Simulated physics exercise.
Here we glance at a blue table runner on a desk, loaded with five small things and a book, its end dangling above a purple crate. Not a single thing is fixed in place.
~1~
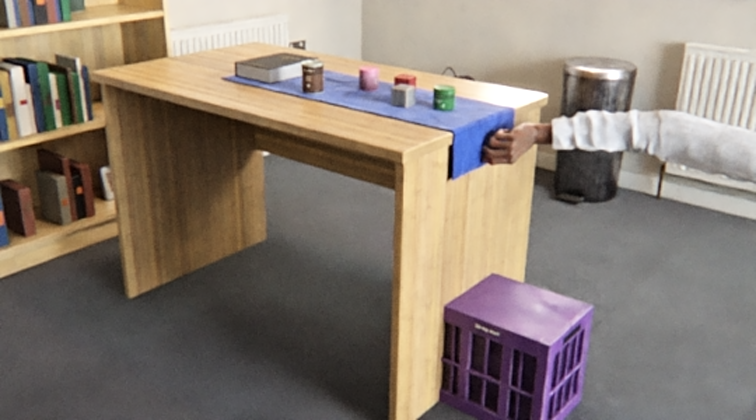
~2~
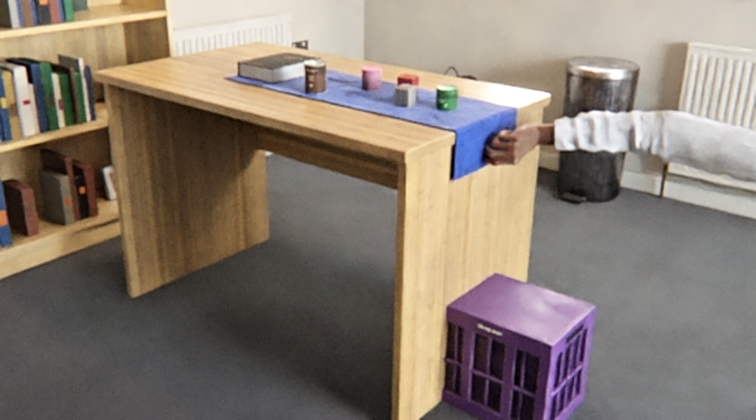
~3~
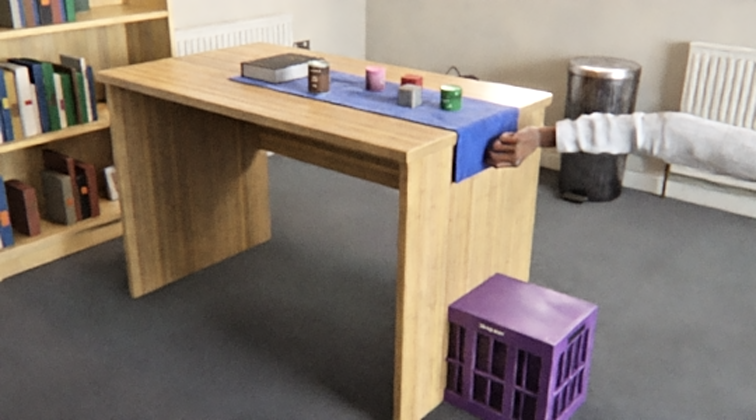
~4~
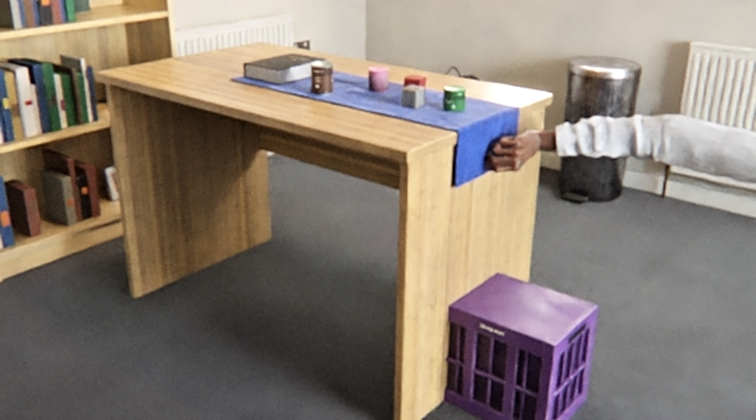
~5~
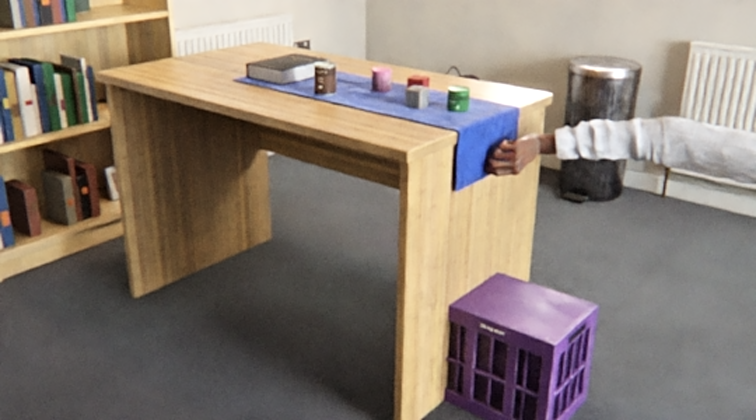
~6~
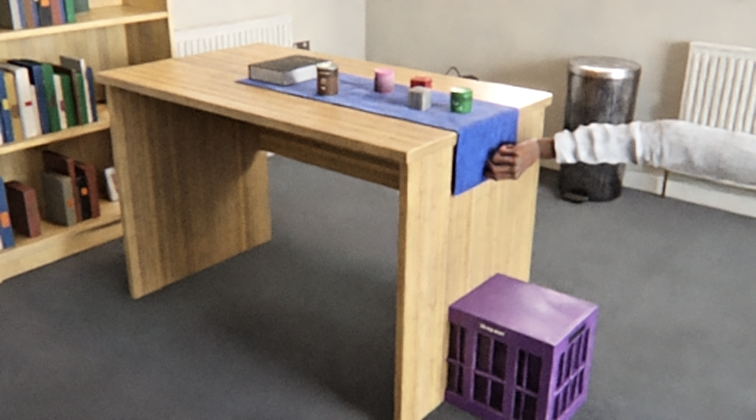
A hand gripped the hanging end of a blue runner on a wooden desk and slowly drew it down a little, and the book and small colored items on top shifted slightly right with it.
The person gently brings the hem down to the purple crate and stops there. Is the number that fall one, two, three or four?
Watching it, the fallen ones add up to three, no more.
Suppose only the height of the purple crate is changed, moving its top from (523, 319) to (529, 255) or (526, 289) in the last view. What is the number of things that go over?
That would be 1 and 2.
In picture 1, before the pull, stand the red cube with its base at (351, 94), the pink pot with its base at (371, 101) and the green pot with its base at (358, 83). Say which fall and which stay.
I'd say the red cube hangs on, the pink pot takes a fall, and the green pot hangs on.
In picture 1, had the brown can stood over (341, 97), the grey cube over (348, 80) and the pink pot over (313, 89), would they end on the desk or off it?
In the end the brown can rides it out, while the grey cube rides it out and the pink pot rides it out.
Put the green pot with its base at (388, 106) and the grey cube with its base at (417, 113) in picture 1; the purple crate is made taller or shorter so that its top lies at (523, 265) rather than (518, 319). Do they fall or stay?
The green pot ends up still on top and the grey cube ends up off the top.
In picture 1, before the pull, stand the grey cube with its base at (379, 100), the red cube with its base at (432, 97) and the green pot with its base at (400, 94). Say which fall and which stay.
In the end the grey cube is no longer up there, the red cube is no longer up there and the green pot is no longer up there.
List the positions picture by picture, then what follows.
In the first frame, hem (452, 181); green pot (445, 87); grey cube (404, 87); red cube (405, 76); pink pot (369, 68); brown can (313, 63); top of the crate (518, 319).
In the second frame, hem (453, 181); green pot (448, 87).
In the third frame, hem (456, 184); grey cube (410, 87).
In the fourth frame, hem (455, 188); red cube (415, 77); top of the crate (523, 319).
In the fifth frame, hem (456, 192); pink pot (382, 69).
In the sixth frame, hem (455, 196); green pot (462, 90); grey cube (420, 89); red cube (421, 78); pink pot (384, 70); brown can (328, 65).
Early on, hem near (485, 228); green pot gone.
Midway, hem near (483, 274); green pot and grey cube gone.
Near the end, hem on the crate; green pot, grey cube and red cube gone.
Finally, hem on the crate; green pot, grey cube and red cube gone. It carries off three.
